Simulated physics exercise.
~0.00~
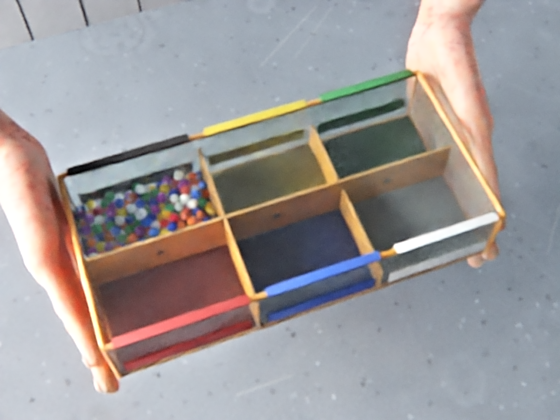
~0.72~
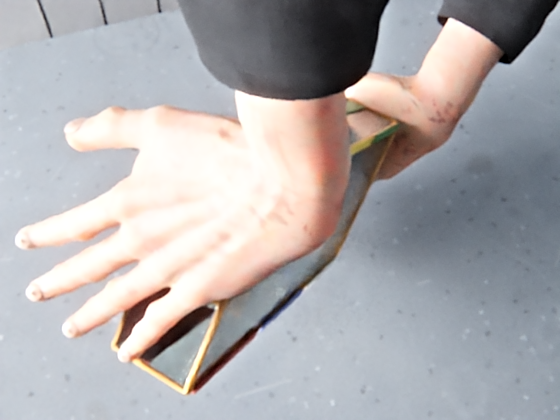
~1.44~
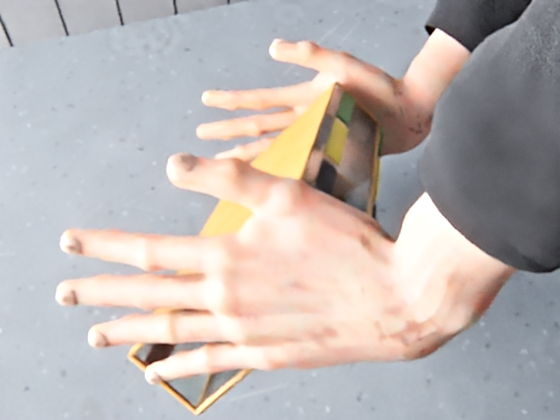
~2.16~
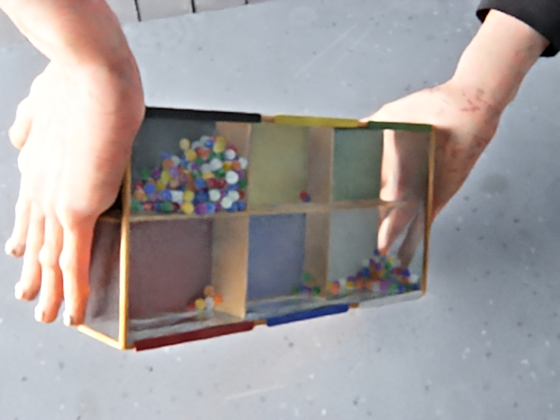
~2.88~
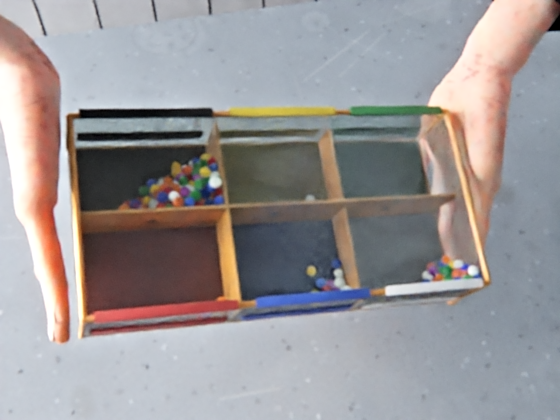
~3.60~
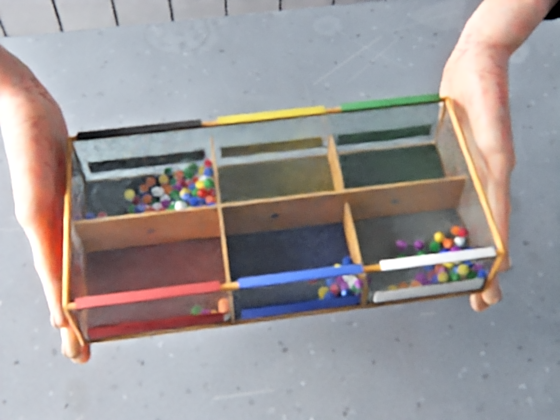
Hands tipping a lidded six-compartment box steeply and back level, its colourful beads ending mostly under black, some by white and blue.
